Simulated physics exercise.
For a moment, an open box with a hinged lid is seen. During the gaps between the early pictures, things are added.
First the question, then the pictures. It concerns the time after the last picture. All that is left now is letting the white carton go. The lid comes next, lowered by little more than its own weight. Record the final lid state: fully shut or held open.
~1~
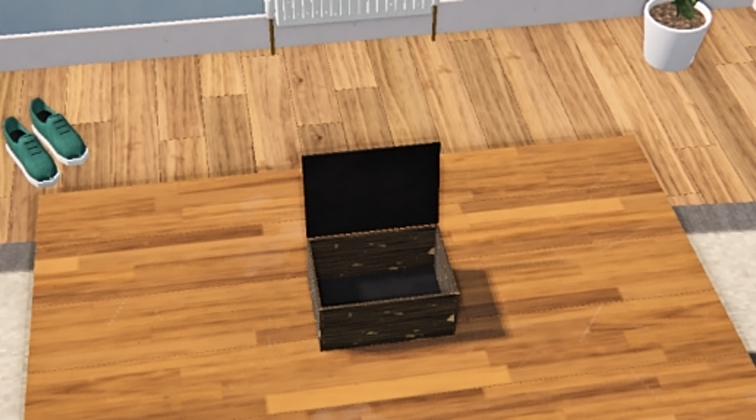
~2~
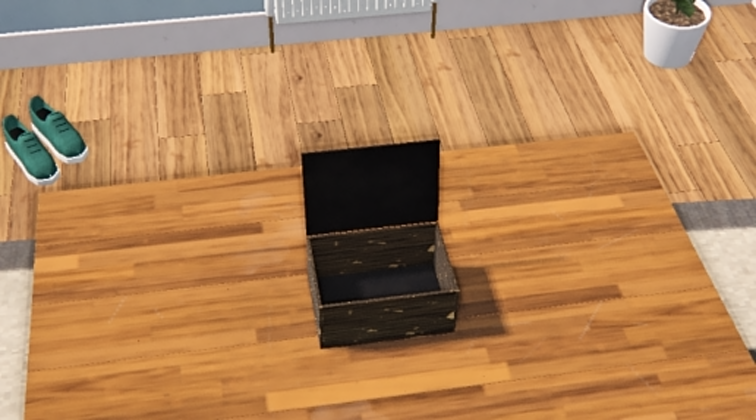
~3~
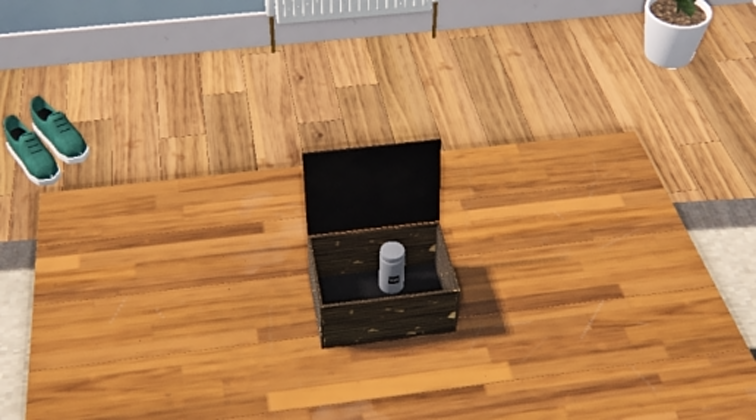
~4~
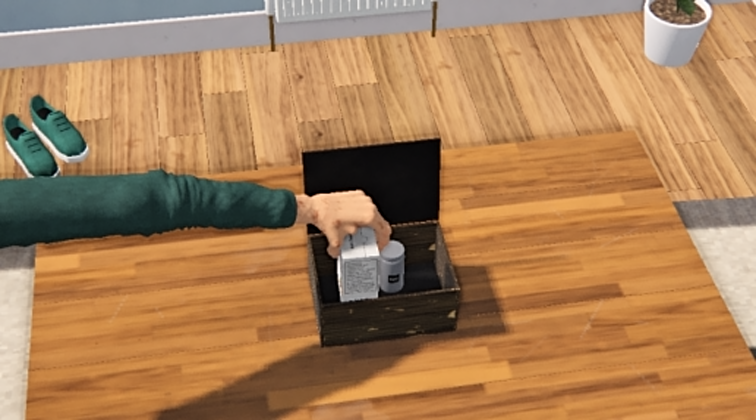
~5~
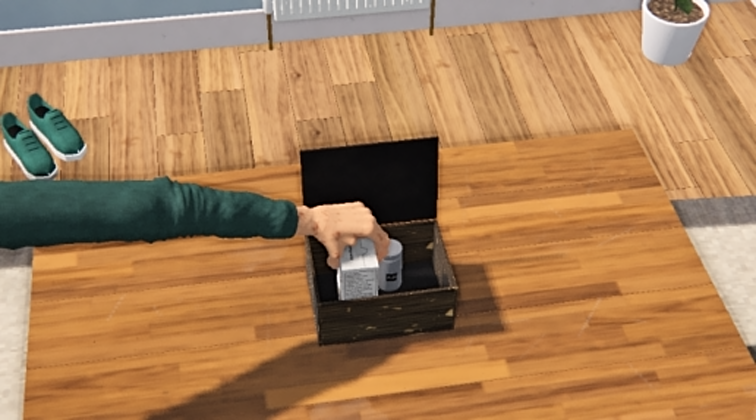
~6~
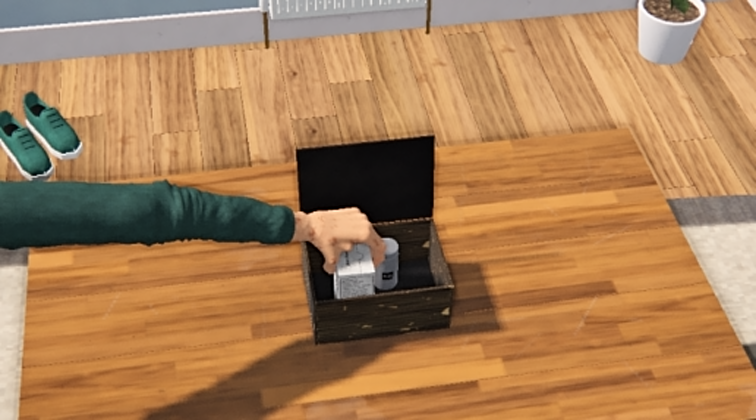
Final lid state: Held open.
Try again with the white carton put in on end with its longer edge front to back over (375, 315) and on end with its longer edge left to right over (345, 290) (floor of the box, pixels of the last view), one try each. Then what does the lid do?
The lid stays partly open the first time and stays partly open the second time.
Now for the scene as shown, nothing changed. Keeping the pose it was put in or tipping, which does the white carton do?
It keeps its pose.
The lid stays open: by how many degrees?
Angle above rim: About 30°.
Then, 1.30 s on from there, lid 78° above the rim.
Then, 1.70 s on from there, lid 52° above the rim.
In the end, lid 32° above the rim; both unmoved. At the end, from the last picture's camera, white carton near (354, 285).
